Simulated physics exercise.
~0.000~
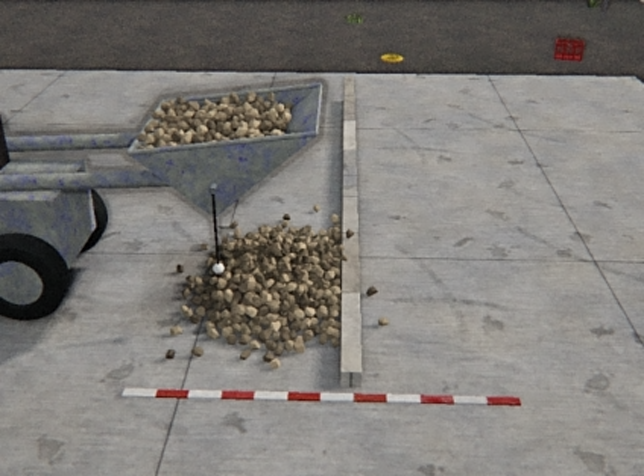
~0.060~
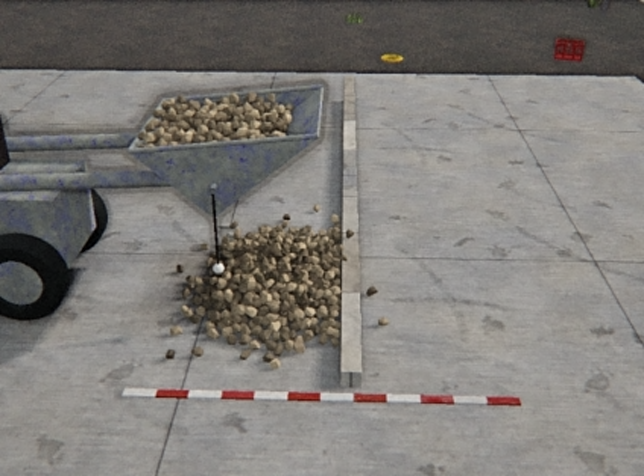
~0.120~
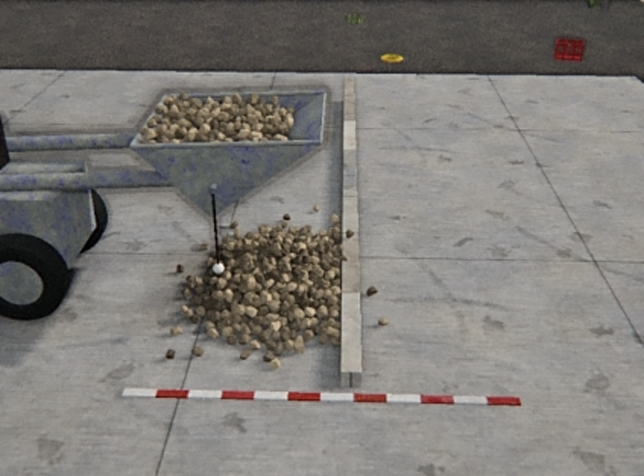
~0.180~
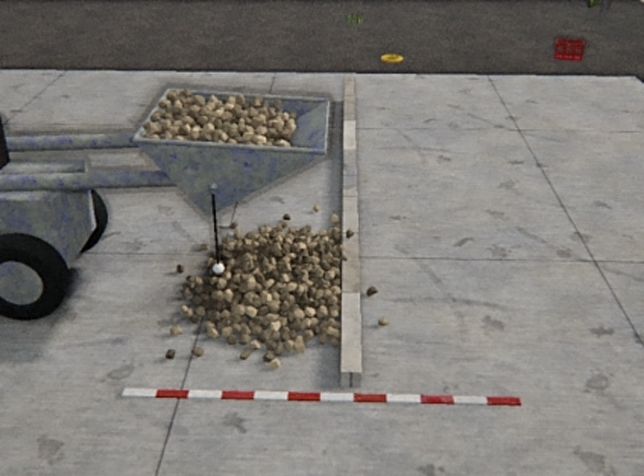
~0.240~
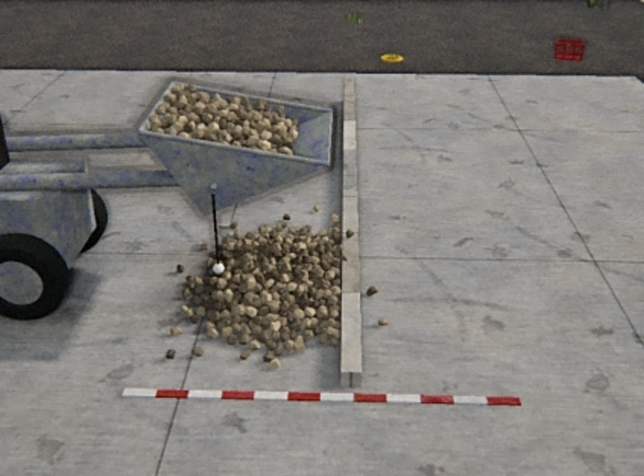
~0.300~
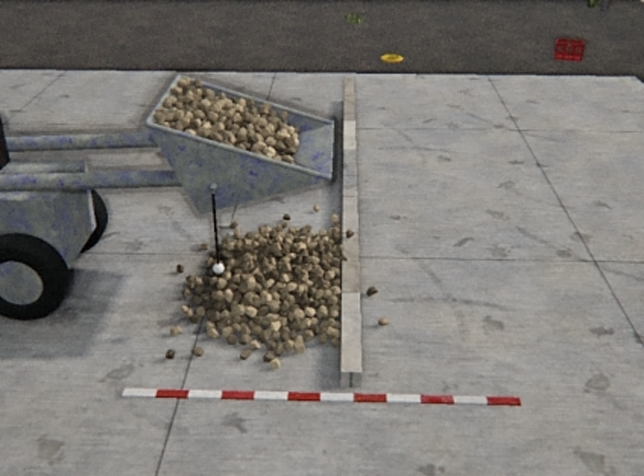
A wheeled loader's metal bucket full of brown stones gradually tilting forward, its load shifting, above a stone pile beside a low kerb.
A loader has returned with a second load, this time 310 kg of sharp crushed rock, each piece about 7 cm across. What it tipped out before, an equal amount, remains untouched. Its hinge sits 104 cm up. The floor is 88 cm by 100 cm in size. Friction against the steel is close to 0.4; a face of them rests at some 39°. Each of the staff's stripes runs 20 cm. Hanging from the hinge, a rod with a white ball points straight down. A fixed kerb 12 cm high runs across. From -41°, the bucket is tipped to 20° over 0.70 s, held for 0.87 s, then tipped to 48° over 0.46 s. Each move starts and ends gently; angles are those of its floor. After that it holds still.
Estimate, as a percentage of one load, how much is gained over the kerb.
Some 31 per cent is added.
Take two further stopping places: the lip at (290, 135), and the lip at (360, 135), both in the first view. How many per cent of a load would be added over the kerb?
Some 15 percent, and then 65 percent.
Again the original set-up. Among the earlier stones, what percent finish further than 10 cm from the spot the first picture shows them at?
Some 0 percent, give or take.
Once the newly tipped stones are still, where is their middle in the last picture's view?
(331, 265).
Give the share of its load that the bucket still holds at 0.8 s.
100 % still inside.
After 0.5 s the floor is at 10°; in per cent of one load, 100 in the bucket, 100 on this side of the kerb; the foremost stones are at (350, 263).
After 0.8 s the floor is at 20°; in per cent of one load, 99 in the bucket, 100 on this side of the kerb; the foremost stones are at (350, 263).
After 2.5 s the floor is at 48°; in per cent of one load, 8 in the bucket, 161 on this side of the kerb, 31 over the kerb; the foremost stones are at (473, 288).
After 5.0 s the floor is at 48°; in per cent of one load, 3 in the bucket, 166 on this side of the kerb, 31 over the kerb; the foremost stones are at (473, 288). Net gain over the kerb, 31.
